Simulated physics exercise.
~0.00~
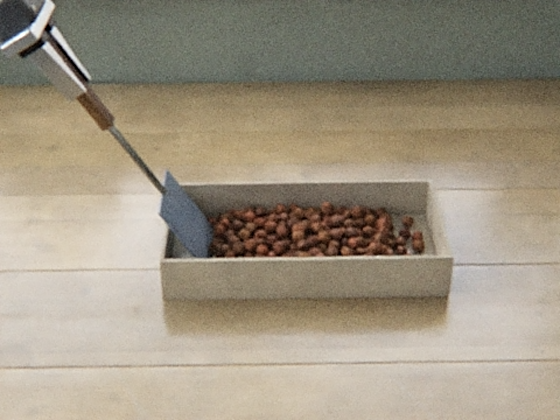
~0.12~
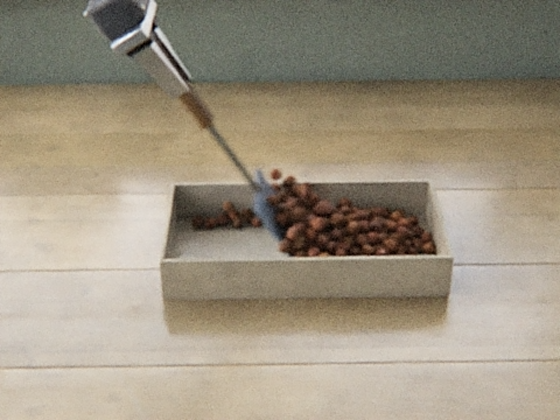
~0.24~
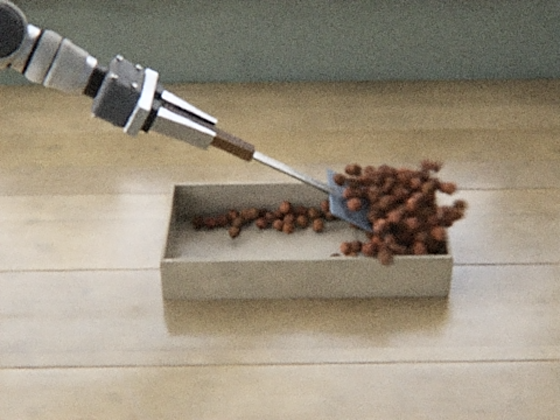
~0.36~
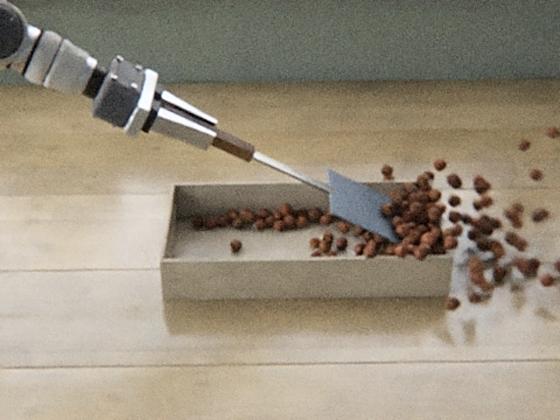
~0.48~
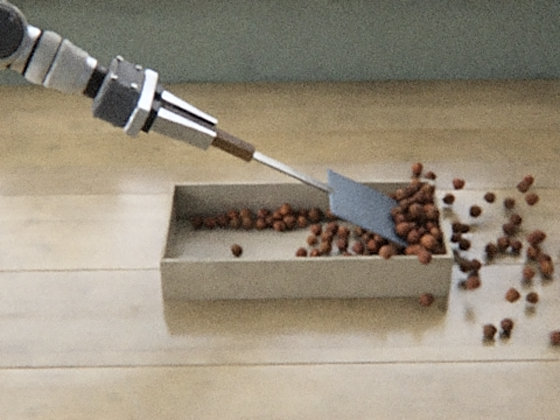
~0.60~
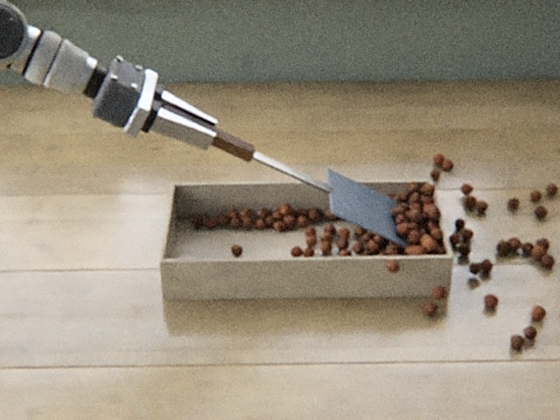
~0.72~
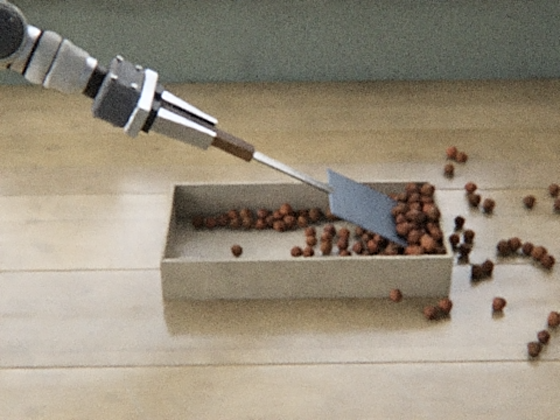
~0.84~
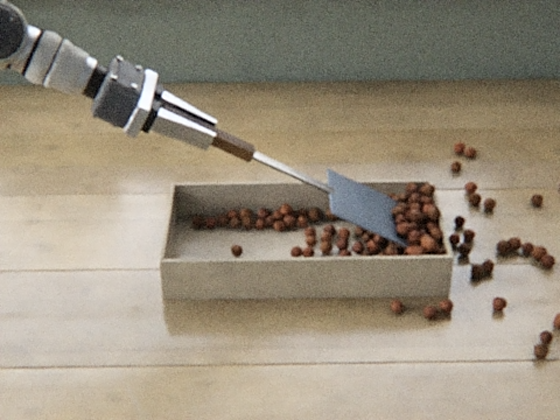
A robotic gripper holding a blue-grey paddle starts at the left end of a shallow tray of hazelnuts on a pale wooden surface. The paddle sweeps right through the nuts, heaping them up ahead of it and leaving a thin trail behind. Near the right end it tilts flatter and stops, while the heap surges up over the tray's edge. Many nuts fly out to the right, then drop and roll across the boards. Finally the paddle rests still over the nuts left in the tray, with the spilled ones scattered beyond its right end.
